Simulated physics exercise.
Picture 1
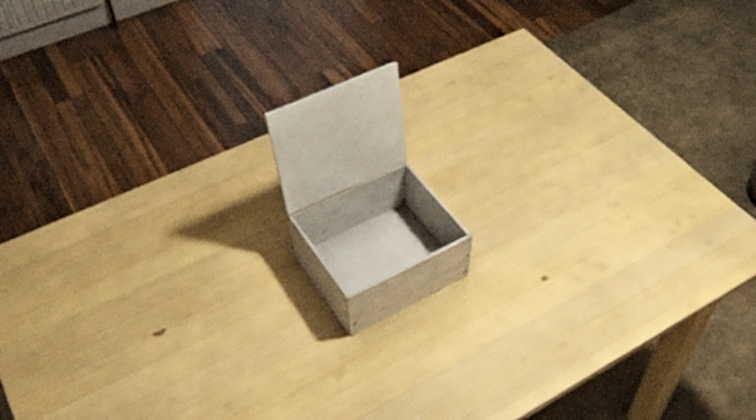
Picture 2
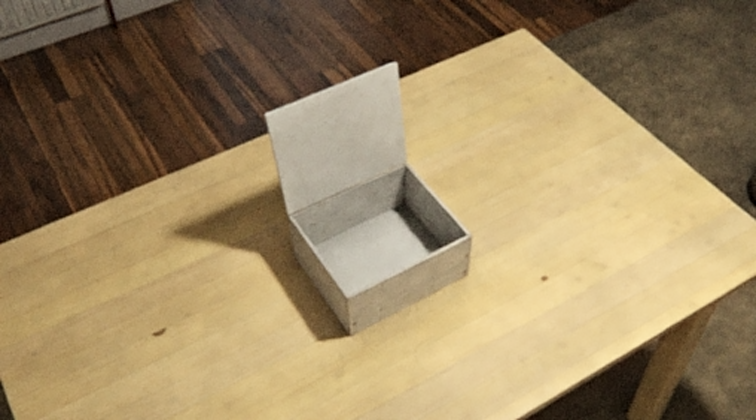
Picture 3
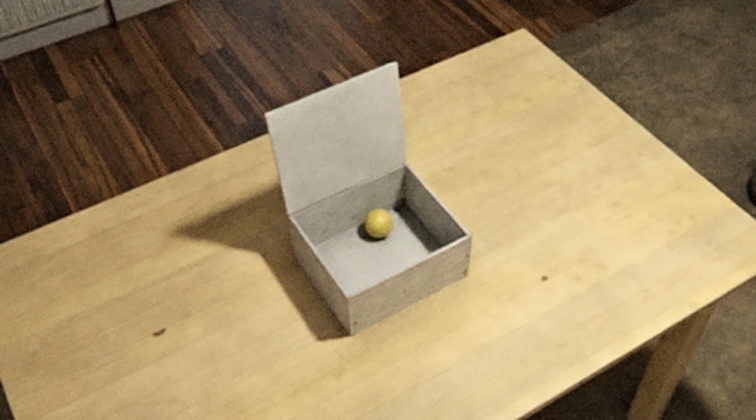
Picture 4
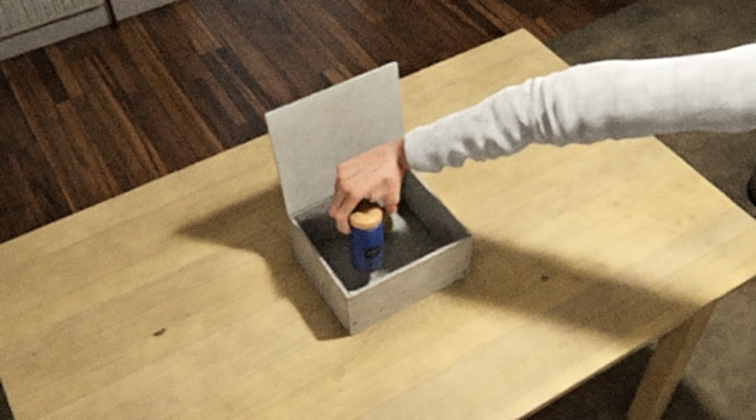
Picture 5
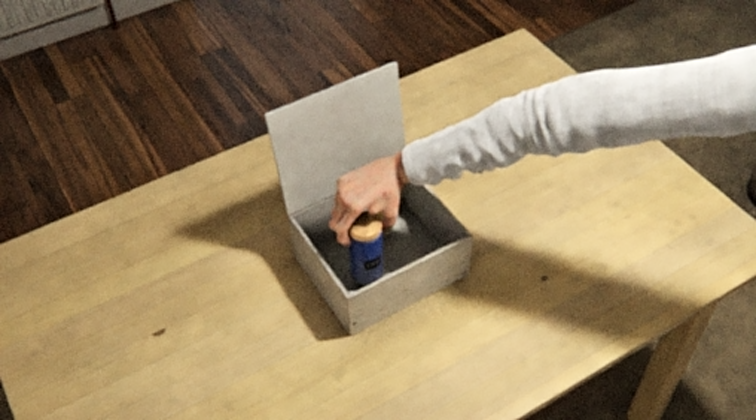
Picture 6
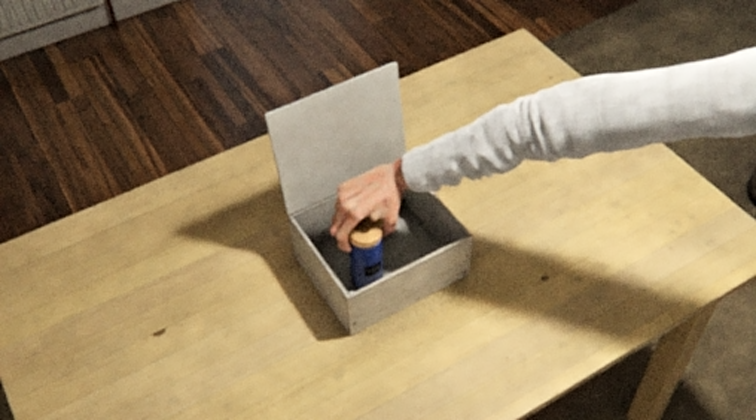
At first an open box with its lid up sits empty on a wooden table, and then a yellow lemon is inside it. Later, a hand in a white sleeve reaches in from the right, holding a blue jar, and lowers it slightly into the box.
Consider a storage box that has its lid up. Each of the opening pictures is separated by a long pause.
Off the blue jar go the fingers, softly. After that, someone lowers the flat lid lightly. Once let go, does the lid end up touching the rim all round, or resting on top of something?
The lid ends up resting on top of something.
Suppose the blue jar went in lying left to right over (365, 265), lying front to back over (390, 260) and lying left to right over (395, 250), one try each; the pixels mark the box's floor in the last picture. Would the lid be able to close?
Try 1: Lid goes down; try 2: Lid goes down; try 3: Lid goes down.
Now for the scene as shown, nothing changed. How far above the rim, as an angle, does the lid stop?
I'd say roughly 18 degrees above the rim.
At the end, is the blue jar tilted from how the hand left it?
The blue jar stays as it was set.
Then, 1.50 s after the last picture, lid 72° above the rim.
Then, 1.80 s after the last picture, lid 35° above the rim.
At rest, lid 17° above the rim; both in place. Seen from the same camera at the end, blue jar near (366, 254).
